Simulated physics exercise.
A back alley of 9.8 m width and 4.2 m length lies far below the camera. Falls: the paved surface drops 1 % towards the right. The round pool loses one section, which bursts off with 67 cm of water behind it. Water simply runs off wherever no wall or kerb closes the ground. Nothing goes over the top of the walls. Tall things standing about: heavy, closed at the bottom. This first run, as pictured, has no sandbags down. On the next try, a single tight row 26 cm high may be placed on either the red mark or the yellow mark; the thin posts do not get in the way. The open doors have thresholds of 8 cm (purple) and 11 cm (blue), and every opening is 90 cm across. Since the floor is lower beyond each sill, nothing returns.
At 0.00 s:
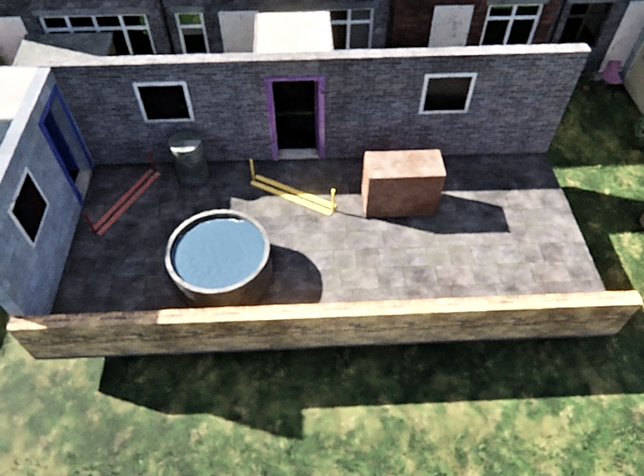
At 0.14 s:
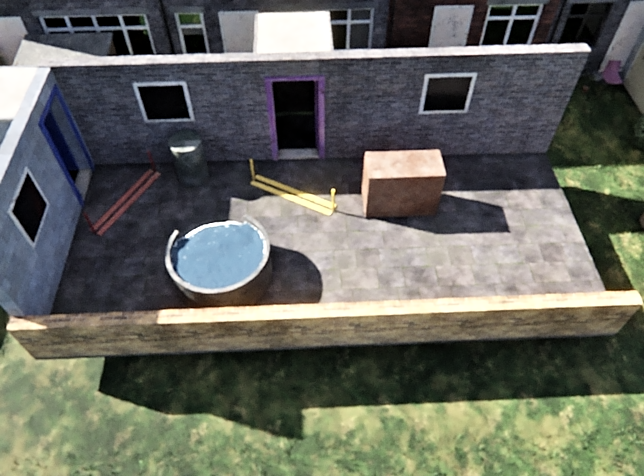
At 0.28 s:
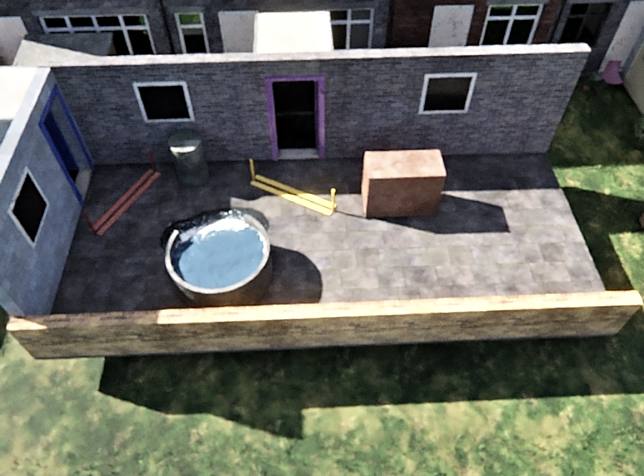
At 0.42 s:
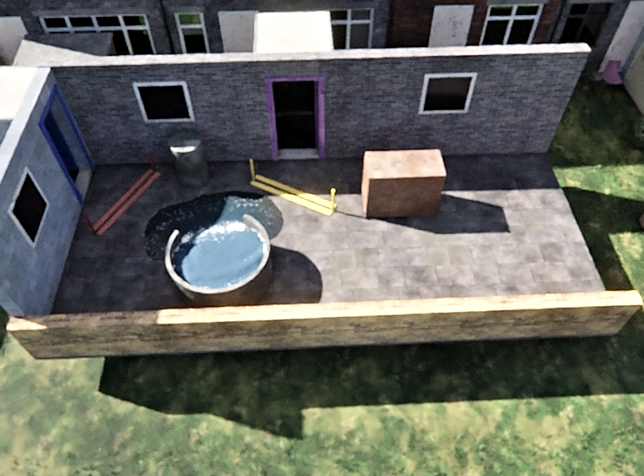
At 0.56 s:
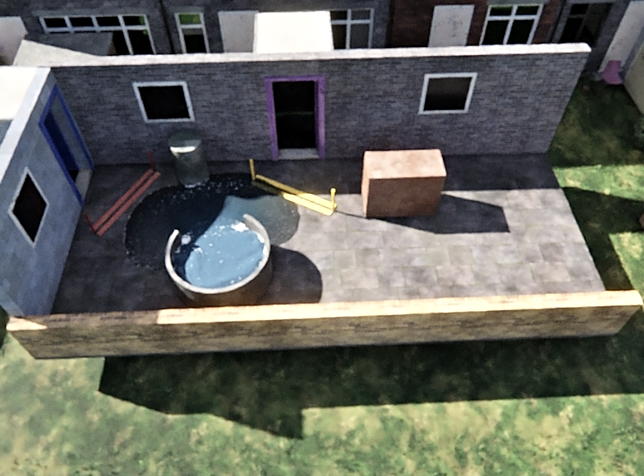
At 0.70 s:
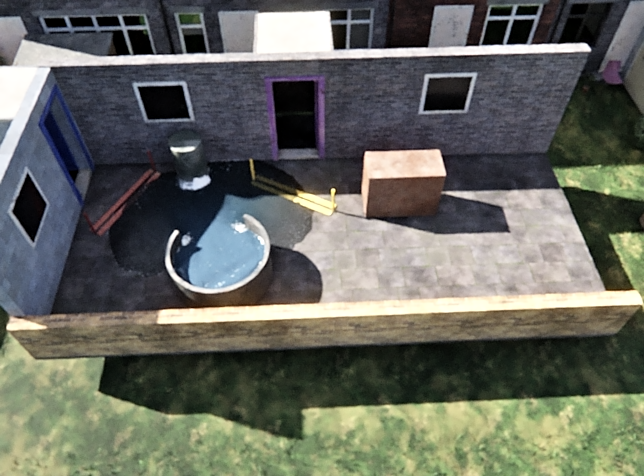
The clip shows a walled paved yard from above, where a round pool opens at its far side and water pours out, spreading across the paving as a dark sheet around a green container and toward red and yellow bars.
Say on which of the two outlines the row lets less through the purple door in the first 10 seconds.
Less gets through with the row on the yellow outline.
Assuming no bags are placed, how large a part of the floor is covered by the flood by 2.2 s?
Wet share: Near 25 %.
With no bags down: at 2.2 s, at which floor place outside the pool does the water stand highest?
Around (110, 171).
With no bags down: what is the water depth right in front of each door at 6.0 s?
Depth (cm) - purple: 5, blue: 7.
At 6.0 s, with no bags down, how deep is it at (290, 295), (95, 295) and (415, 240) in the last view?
About 0, 4 and 0 cm.
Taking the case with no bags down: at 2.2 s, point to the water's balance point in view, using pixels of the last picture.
Centre estimate: Near (209, 209).
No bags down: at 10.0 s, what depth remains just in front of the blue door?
Depth reading: Near 2.0 cm.
After 1.4 s water covers 25 % of the floor and is deepest (38 cm) near (228, 162) in the run without bags; in at the purple door, 2 L with no bags, 3 L with the row on red, 0 L on yellow.
After 2.2 s water covers 25 % of the floor and is deepest (35 cm) near (110, 171) in the run without bags; in at the purple door, 14 L with no bags, 16 L with the row on red, 0 L on yellow.
After 3.5 s water covers 45 % of the floor and is deepest (18 cm) near (86, 196) in the run without bags; in at the purple door, 23 L with no bags, 24 L with the row on red, 1 L on yellow.
After 6.0 s water covers 65 % of the floor and is deepest (10 cm) near (184, 312) in the run without bags; in at the purple door, 24 L with no bags, 26 L with the row on red, 1 L on yellow.
After 10.0 s water covers 80 % of the floor and is deepest (8 cm) near (184, 312) in the run without bags; in at the purple door, 24 L with no bags, 26 L with the row on red, 1 L on yellow.
